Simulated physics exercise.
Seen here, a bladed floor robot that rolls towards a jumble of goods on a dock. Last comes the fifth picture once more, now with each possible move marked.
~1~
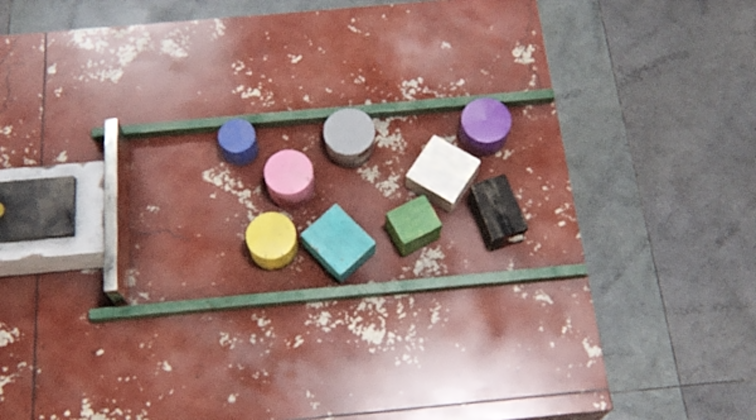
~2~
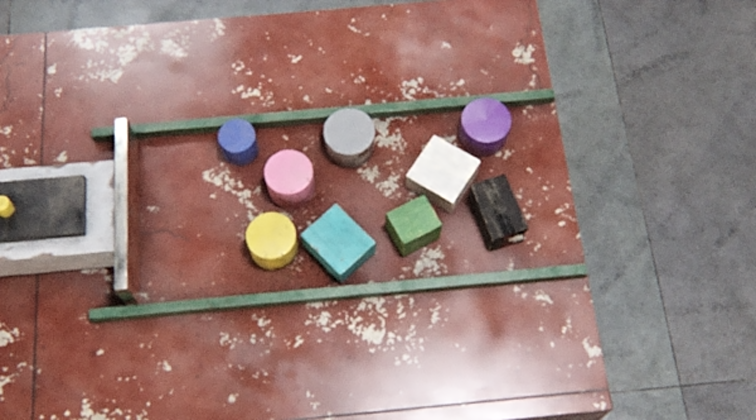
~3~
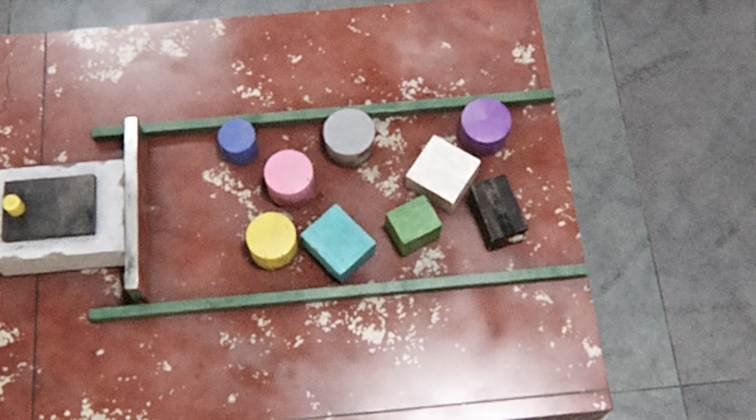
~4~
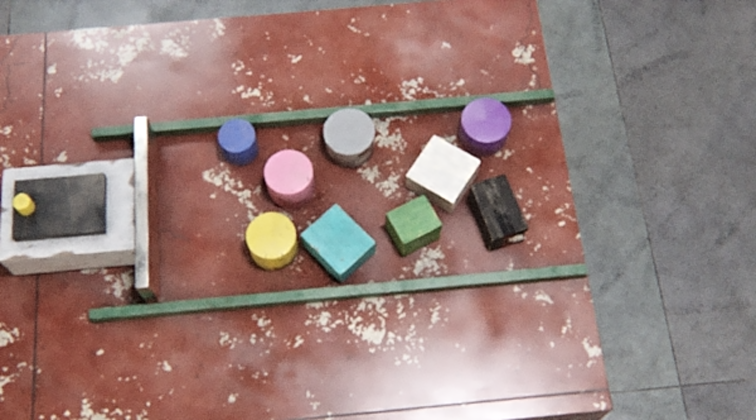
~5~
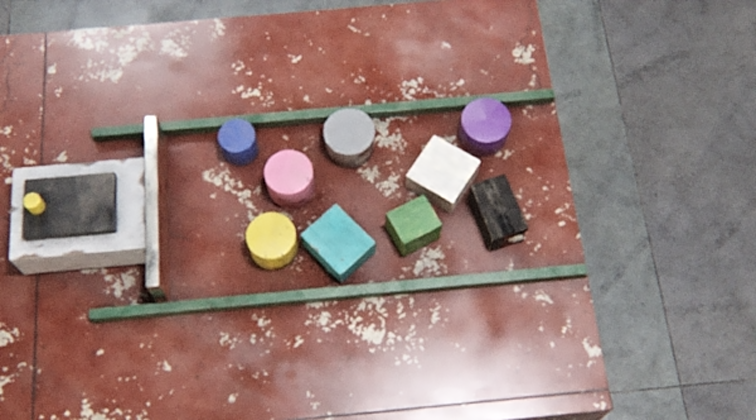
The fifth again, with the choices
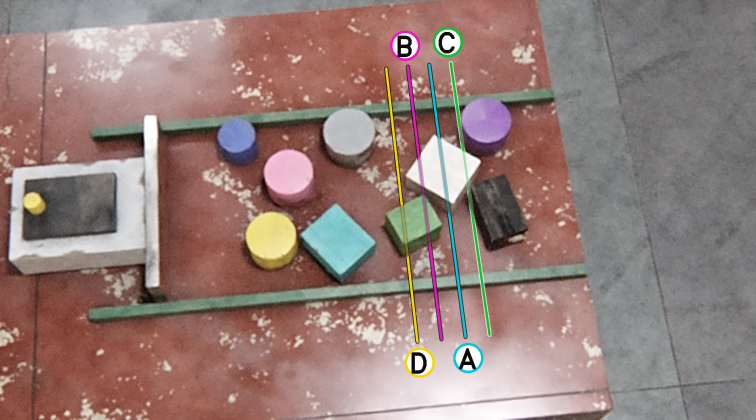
On a worn red dock between two green rails, a pale robot with a wide upright blade sits at the left, facing a jumble of colourful round and square goods. It rolls slowly and steadily rightward, narrowing the gap, while the goods stay still and the blade touches none of them.
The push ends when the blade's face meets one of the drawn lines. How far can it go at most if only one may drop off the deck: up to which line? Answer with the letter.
It should halt at A.
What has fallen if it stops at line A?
The black parcel.
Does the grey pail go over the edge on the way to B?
No.
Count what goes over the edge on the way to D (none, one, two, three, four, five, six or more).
By then, none.
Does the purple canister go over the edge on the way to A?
No.
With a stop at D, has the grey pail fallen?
No.
On the copy, A at (446, 193); B at (424, 195); C at (469, 191); D at (401, 197).
On A. First, robot (184, 195); blue canister (283, 139); turquoise crate (354, 244).
Then, robot (291, 186); black parcel (531, 211); green crate (491, 229).
Finally, robot (371, 179); black parcel over the edge; purple canister (548, 118); one fallen.
By contrast, B is within the limit but short; C drops three; D is within the limit but short.
